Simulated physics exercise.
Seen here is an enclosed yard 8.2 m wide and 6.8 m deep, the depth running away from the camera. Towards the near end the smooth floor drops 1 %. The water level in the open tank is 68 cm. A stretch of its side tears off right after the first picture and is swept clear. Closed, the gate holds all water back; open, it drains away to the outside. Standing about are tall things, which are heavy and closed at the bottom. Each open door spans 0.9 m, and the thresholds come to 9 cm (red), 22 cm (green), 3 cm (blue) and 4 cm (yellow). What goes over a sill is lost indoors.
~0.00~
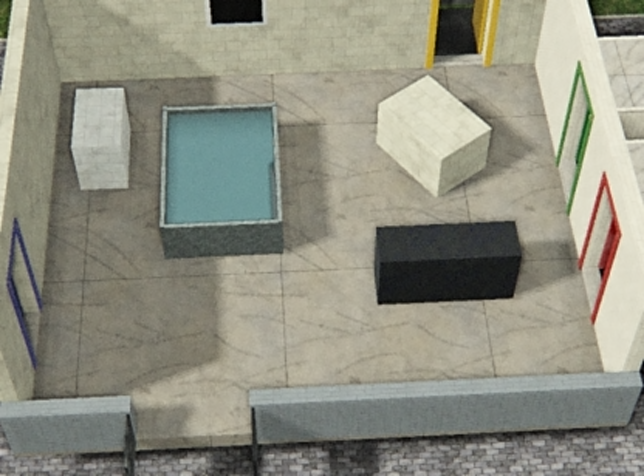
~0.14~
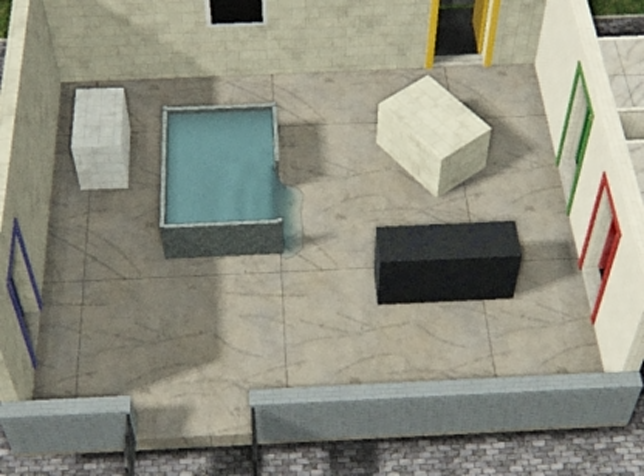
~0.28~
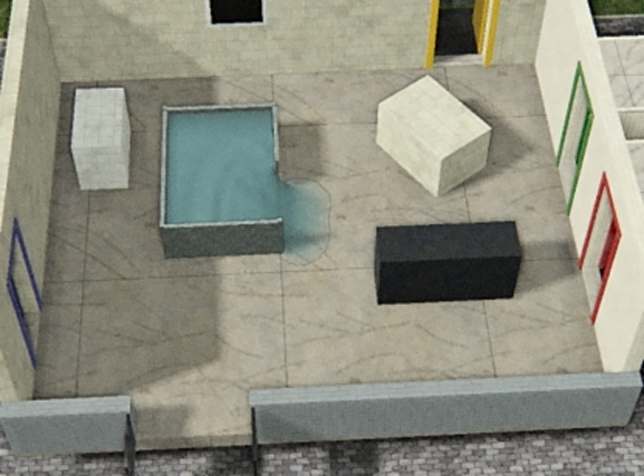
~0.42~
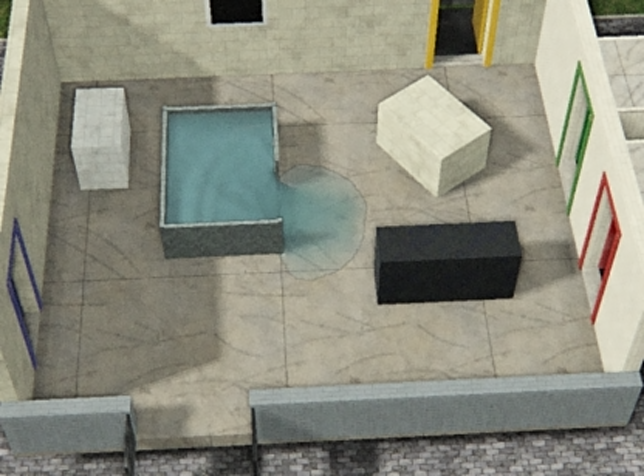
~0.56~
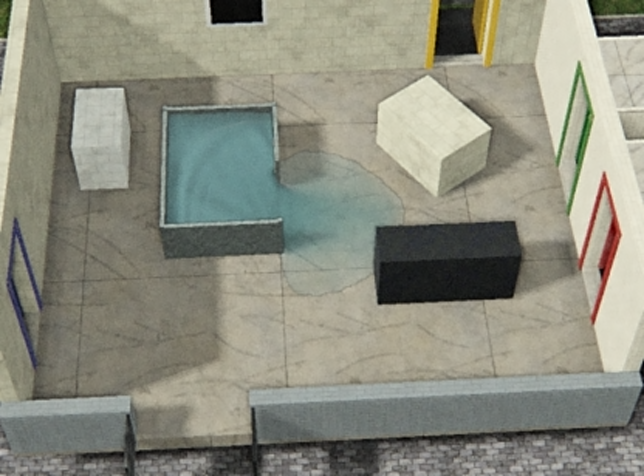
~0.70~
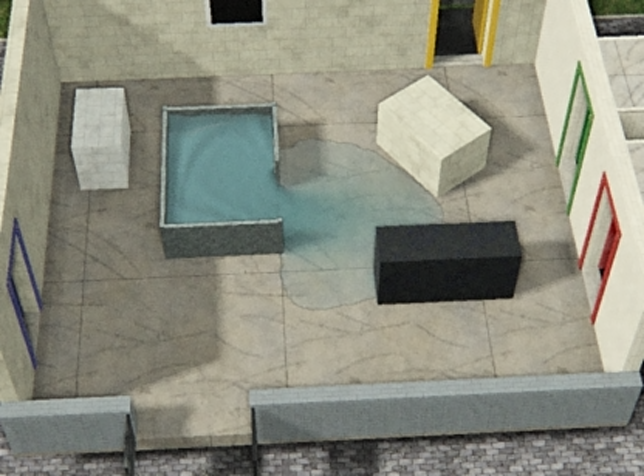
The video shows an open tank of still water in a walled yard with large blocks; its right side opens, and water pours out, spreading rightward across the floor in a widening pool that reaches the pale and black blocks.
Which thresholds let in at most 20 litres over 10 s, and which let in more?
In the end watch the red door: It will outstrip the limit; watch the green door: It will not outstrip the limit; watch the blue door: It will not outstrip the limit; watch the yellow door: It will outstrip the limit.
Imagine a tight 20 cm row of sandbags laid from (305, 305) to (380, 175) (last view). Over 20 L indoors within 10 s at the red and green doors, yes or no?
Result: Red door inside the limit; green door inside the limit.
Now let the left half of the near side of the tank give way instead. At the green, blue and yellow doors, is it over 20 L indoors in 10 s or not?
Then: Green under, blue above, yellow under.
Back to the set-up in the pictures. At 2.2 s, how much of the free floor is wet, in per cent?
Some 30 per cent of it.
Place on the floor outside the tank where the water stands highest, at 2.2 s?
The spot is near (569, 239) in the last view.
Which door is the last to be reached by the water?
Blue.
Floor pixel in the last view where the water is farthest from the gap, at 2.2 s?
Somewhere about (593, 347).
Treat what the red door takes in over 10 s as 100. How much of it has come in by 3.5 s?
60 percent or so by then.
After 1.4 s water covers 20 % of the floor and is deepest (36 cm) near (291, 233); red door not reached, green door 5 cm at the sill, 0 L in, blue door not reached, yellow door not reached.
After 2.2 s water covers 30 % of the floor and is deepest (42 cm) near (569, 239); red door 14 cm at the sill, 4 L in, green door 16 cm at the sill, 0 L in, blue door not reached, yellow door not reached.
After 3.5 s water covers 50 % of the floor and is deepest (29 cm) near (571, 248); red door 16 cm at the sill, 43 L in, green door 16 cm at the sill, 0 L in, blue door not reached, yellow door 1 cm at the sill, 0 L in.
After 6.0 s water covers 65 % of the floor and is deepest (16 cm) near (593, 401); red door 10 cm at the sill, 71 L in, green door 12 cm at the sill, 0 L in, blue door not reached, yellow door 11 cm at the sill, 37 L in.
After 10.0 s water covers 95 % of the floor and is deepest (11 cm) near (568, 402); red door 6 cm at the sill, 74 L in, green door 6 cm at the sill, 0 L in, blue door 7 cm at the sill, 2 L in, yellow door 6 cm at the sill, 79 L in.
